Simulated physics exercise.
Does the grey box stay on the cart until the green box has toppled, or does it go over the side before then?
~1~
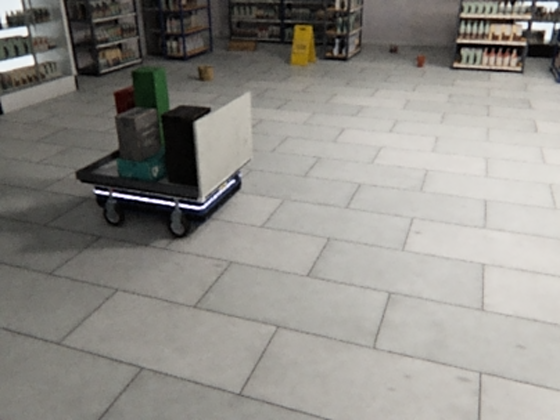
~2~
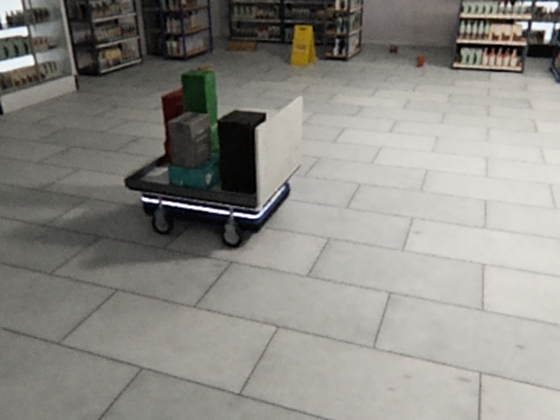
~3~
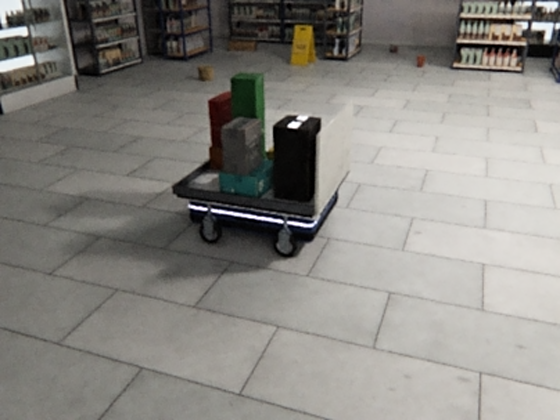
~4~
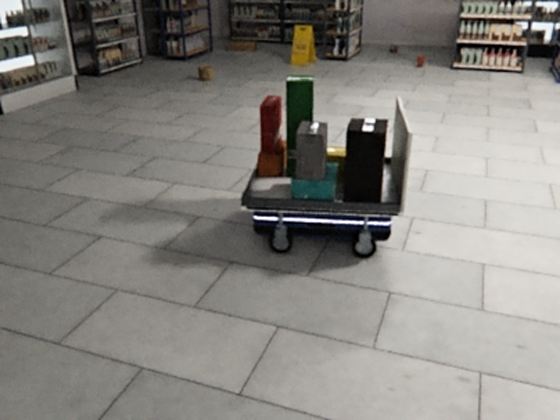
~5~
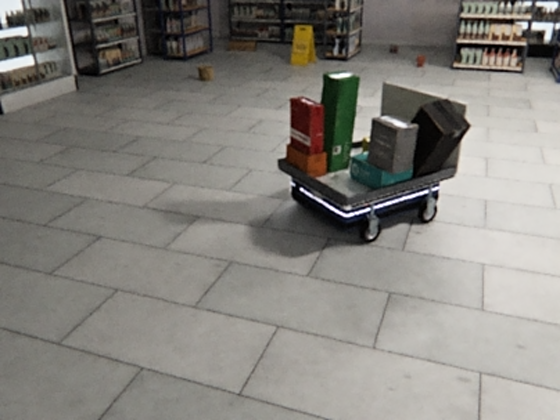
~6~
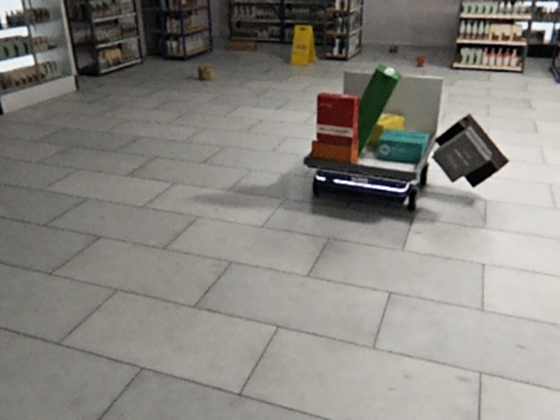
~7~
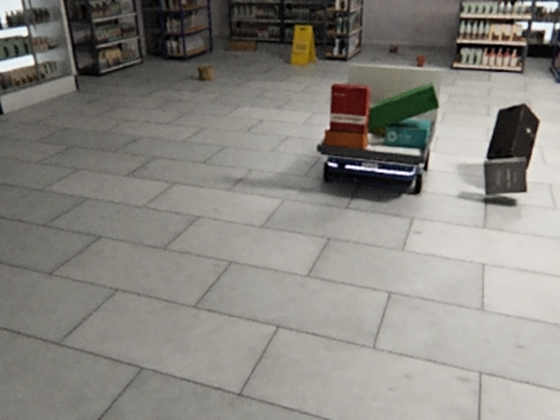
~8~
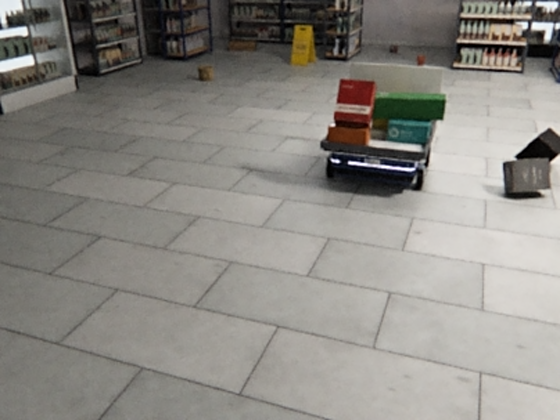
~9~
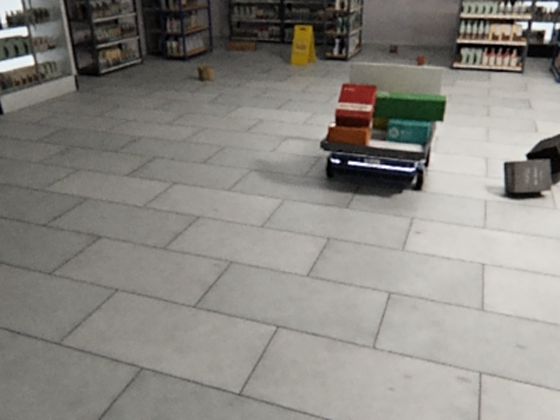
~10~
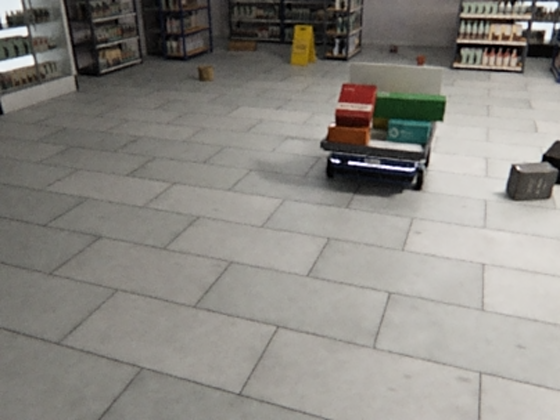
It goes over the side before then. The grey box is already off the cart with the black one while the green box is only leaning, and the green box then topples but stays on the deck.
